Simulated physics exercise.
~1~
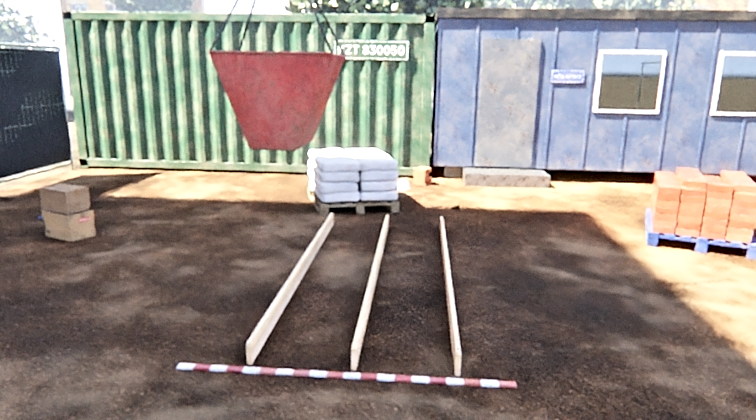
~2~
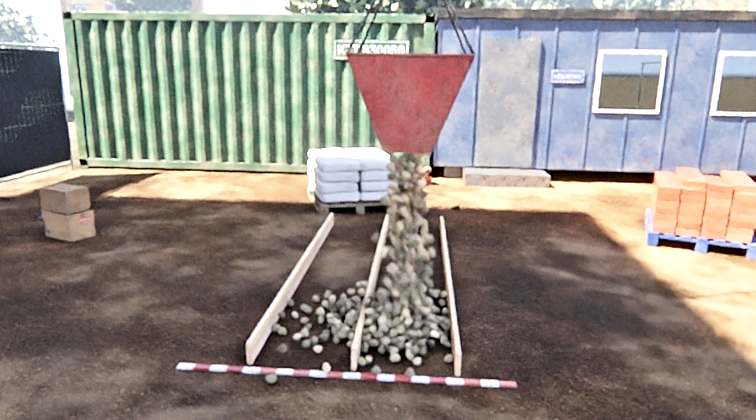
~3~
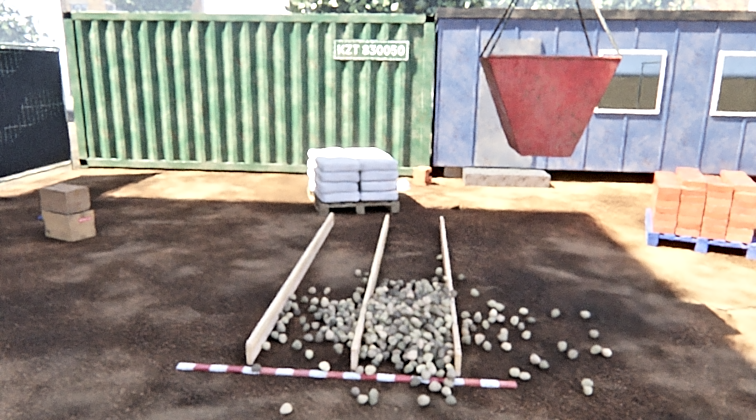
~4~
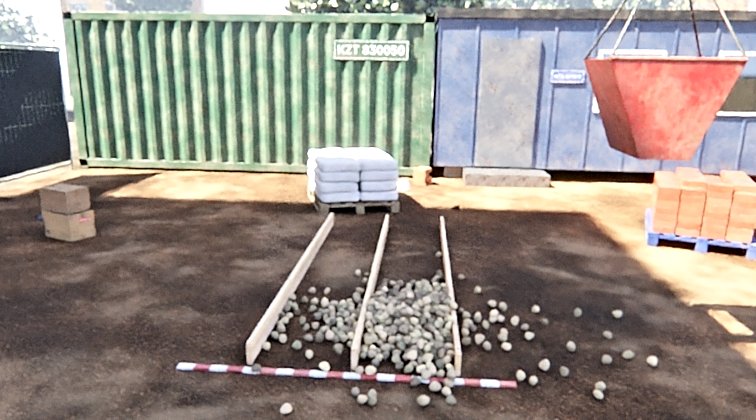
A red skip hanging from a crane moved steadily right above three boards laid on bare ground and poured out a stream of grey stones, most of which ended up heaped in the right bay, with some in the left and a few scattered beyond.
